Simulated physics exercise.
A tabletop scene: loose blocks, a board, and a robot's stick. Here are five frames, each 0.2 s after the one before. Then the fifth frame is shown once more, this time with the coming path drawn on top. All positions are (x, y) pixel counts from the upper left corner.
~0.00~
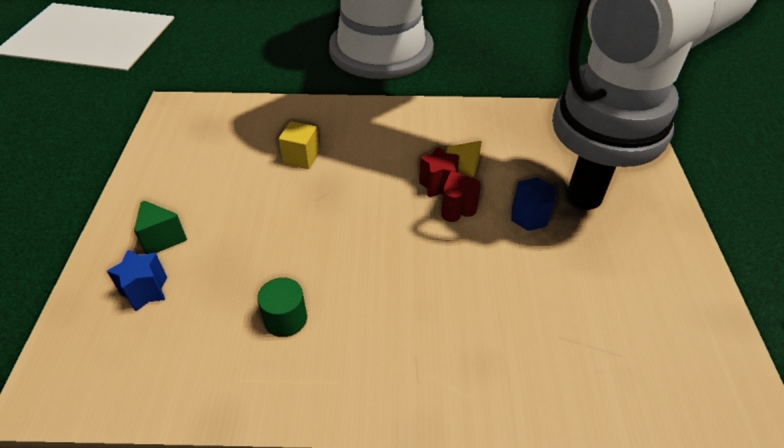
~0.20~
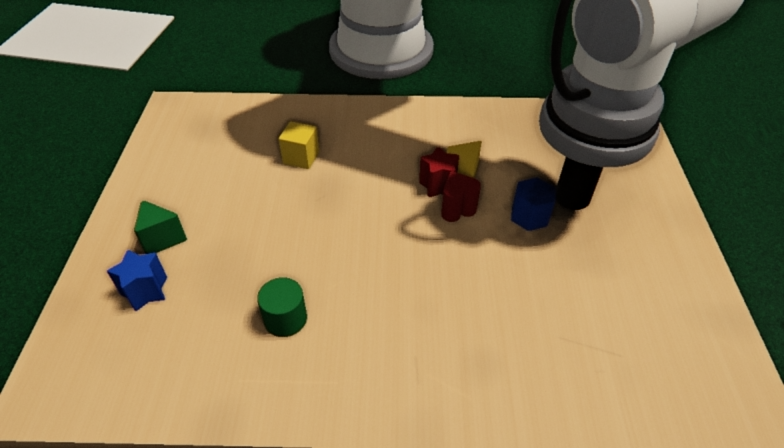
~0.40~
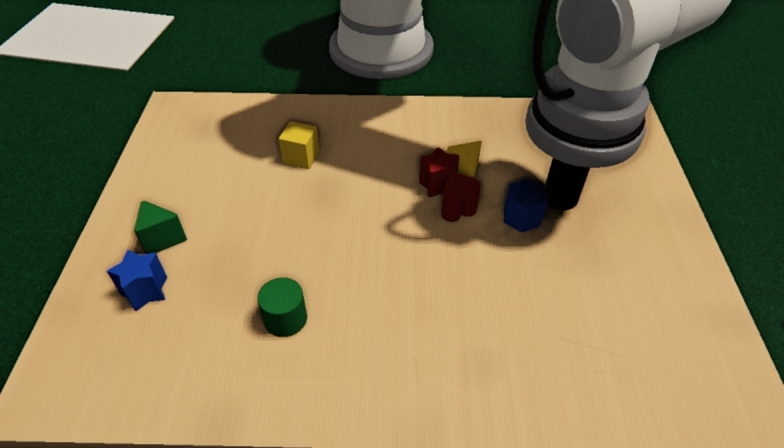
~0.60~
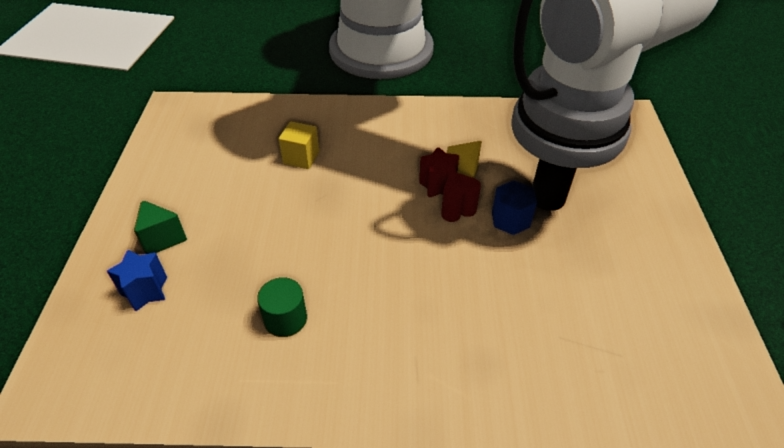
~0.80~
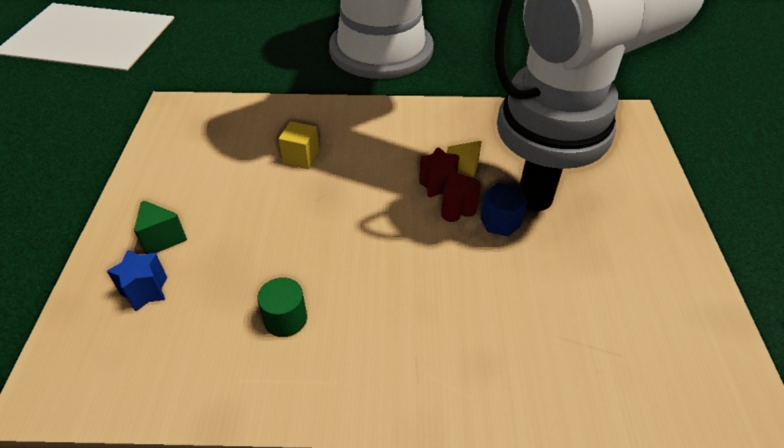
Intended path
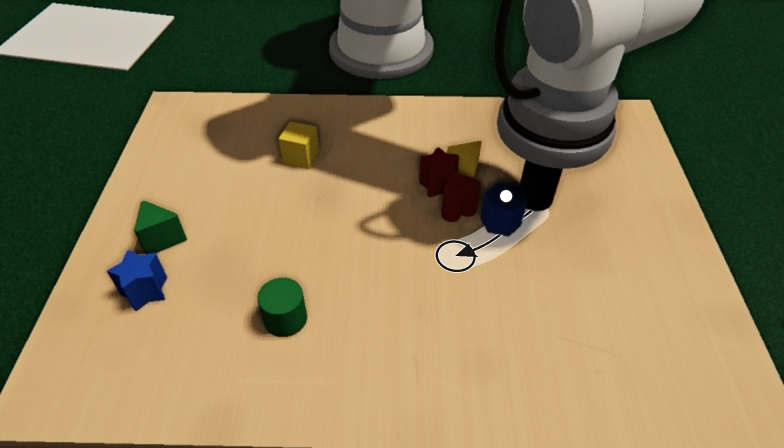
A robot arm's black stick moves left and pushes a blue block toward red blocks.
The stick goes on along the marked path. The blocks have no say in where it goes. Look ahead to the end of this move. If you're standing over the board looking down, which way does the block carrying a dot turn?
From above, it turns clockwise.
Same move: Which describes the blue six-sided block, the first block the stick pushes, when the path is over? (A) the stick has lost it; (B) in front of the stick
I choose B.
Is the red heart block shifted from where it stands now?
No
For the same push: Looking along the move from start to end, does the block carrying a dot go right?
Yes.
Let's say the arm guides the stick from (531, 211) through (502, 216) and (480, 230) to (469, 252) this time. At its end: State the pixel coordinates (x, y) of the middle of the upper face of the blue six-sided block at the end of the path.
About (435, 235).
Path on the board, from (531, 211) over (498, 236) to (456, 256); the dot is on the blue six-sided block.
On the path given first. One third of the way, stick at (511, 217); blue six-sided block at (478, 210).
Two thirds of the way, stick at (487, 233); blue six-sided block at (450, 220), turned 25° clockwise.
At the end, stick at (457, 244); red heart block in place; blue six-sided block at (420, 224), turned 40° clockwise.
